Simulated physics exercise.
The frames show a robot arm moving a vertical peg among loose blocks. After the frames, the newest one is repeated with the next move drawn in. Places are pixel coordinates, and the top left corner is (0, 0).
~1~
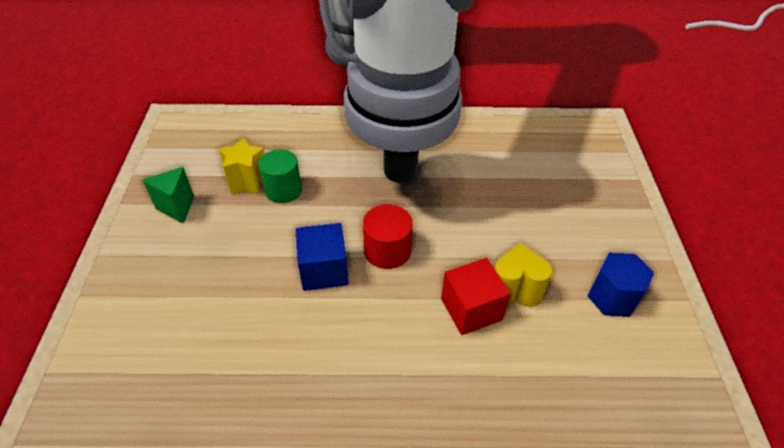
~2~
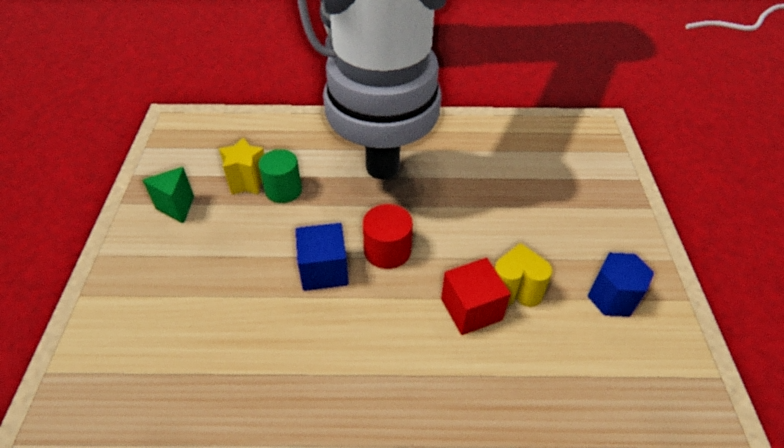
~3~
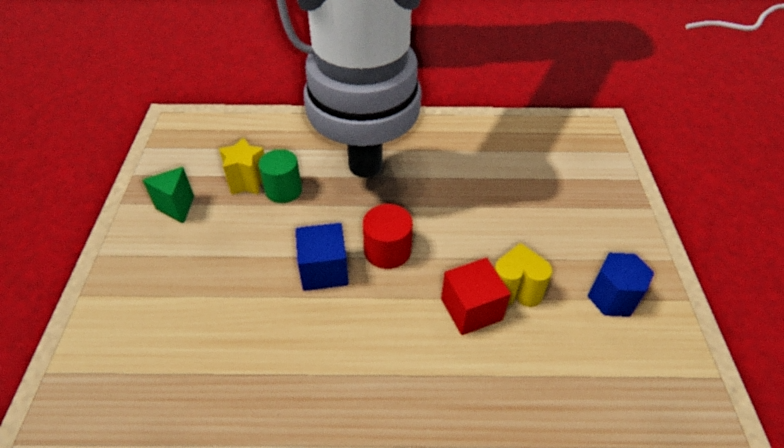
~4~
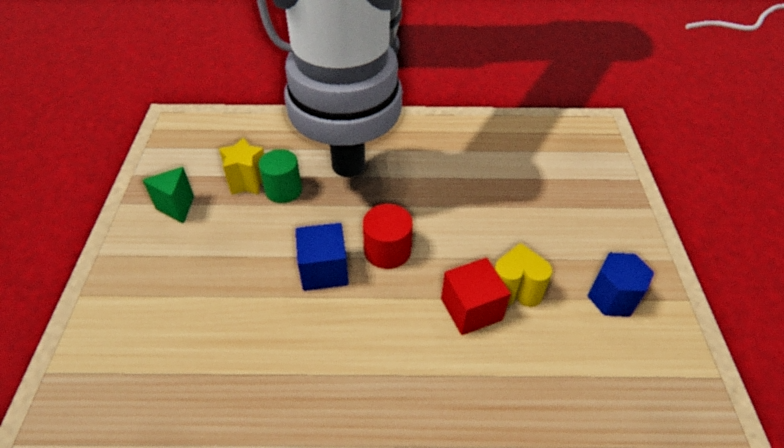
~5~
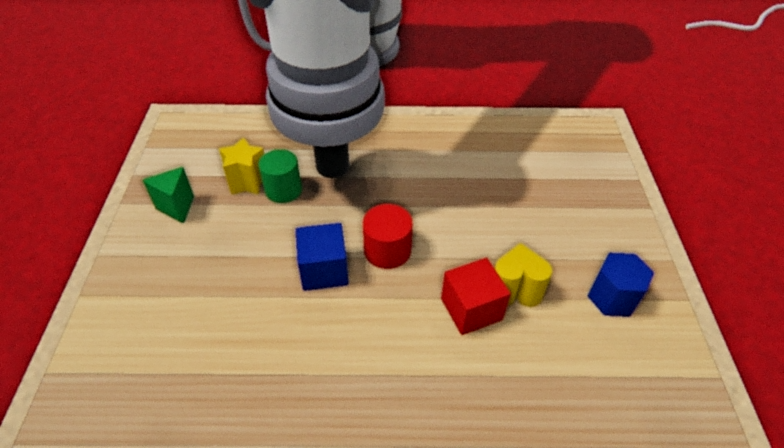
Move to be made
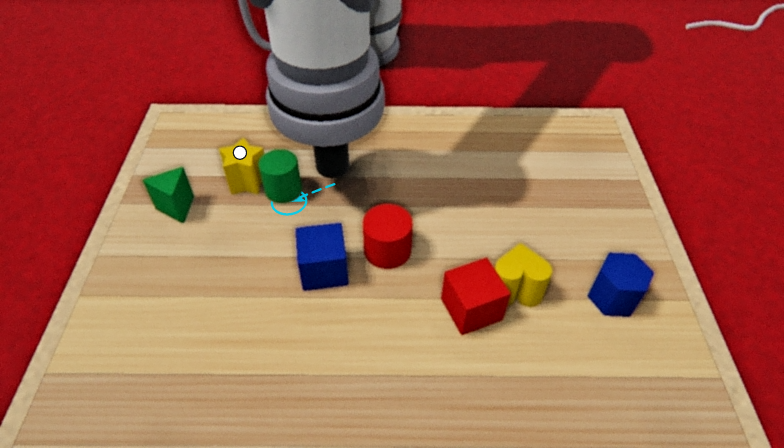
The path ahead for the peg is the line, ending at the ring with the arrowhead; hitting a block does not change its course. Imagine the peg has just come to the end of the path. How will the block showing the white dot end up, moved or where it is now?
Shifted out of place.
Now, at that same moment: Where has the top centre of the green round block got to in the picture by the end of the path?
Expect it around (248, 167).
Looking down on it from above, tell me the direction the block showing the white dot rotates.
The turn is clockwise.
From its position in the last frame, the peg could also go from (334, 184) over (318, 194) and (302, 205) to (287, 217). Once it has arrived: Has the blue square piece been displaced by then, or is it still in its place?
The push misses it.
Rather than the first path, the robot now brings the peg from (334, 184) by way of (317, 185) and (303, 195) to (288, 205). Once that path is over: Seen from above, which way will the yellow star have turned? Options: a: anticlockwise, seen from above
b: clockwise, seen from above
The answer is b.
Path on the board, in a line from (334, 184) to (289, 202); the dot is on the yellow star.
What follows on the original path. Halfway along, peg (309, 177); green round block (271, 162).
At the end, peg (286, 186); yellow star (226, 151), turned 25° clockwise; green round block (248, 167); blue square piece in place.
